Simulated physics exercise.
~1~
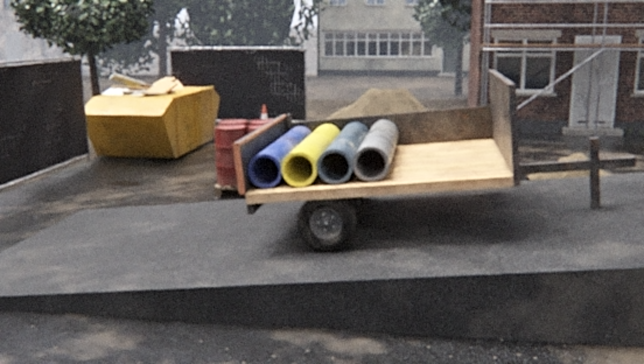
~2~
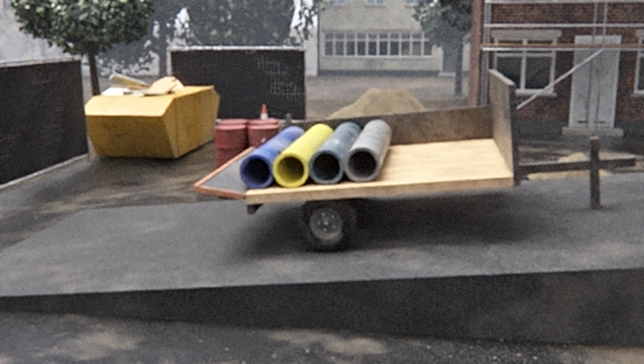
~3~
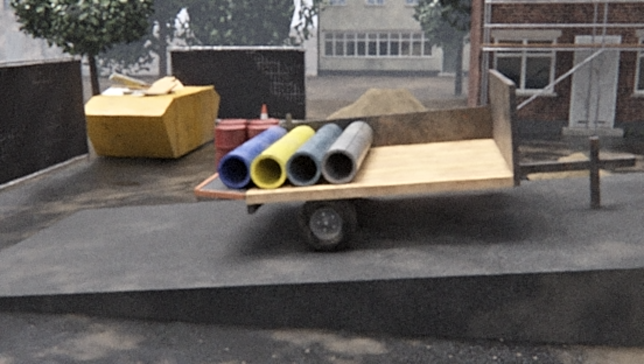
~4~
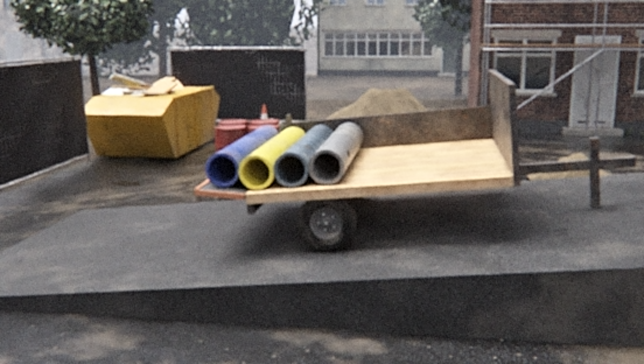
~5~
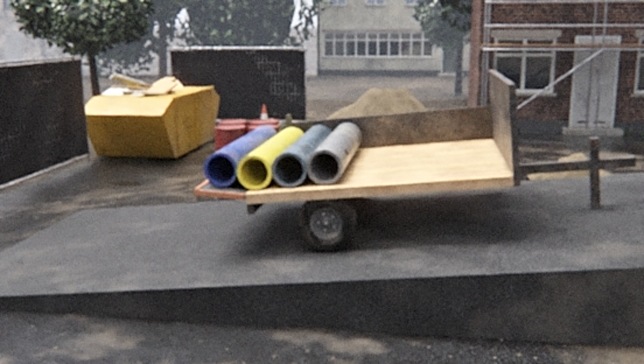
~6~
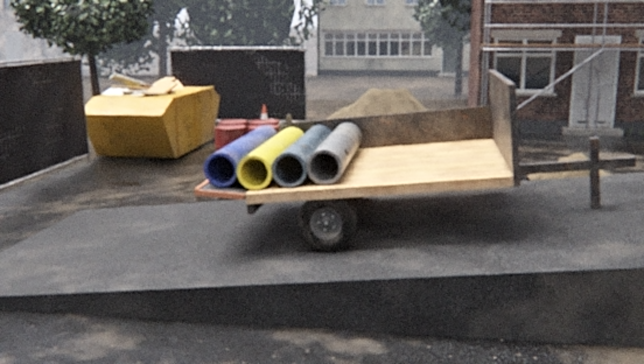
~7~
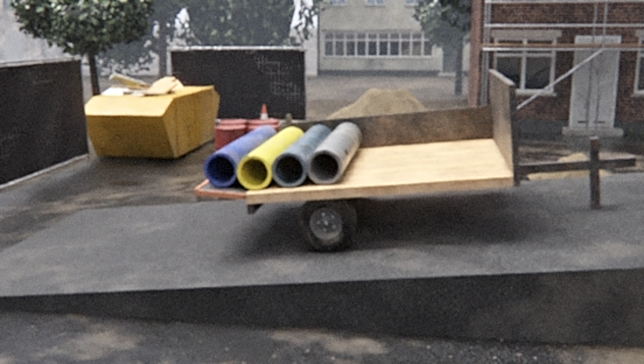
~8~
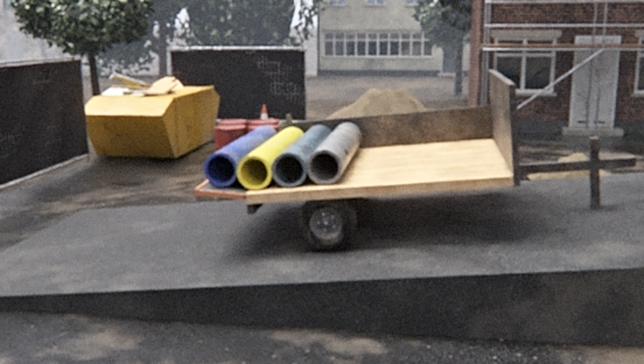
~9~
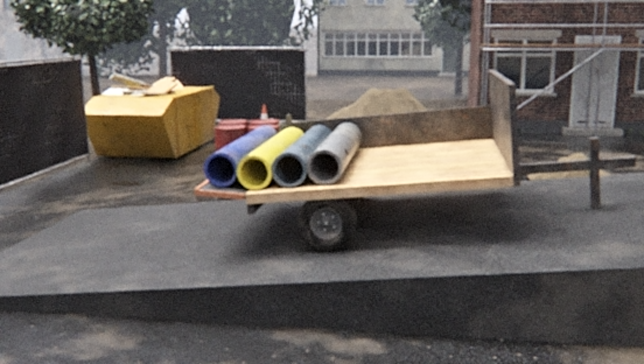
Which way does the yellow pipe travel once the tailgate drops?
It rolls to the left, toward the lowered tailgate, following the blue pipe.
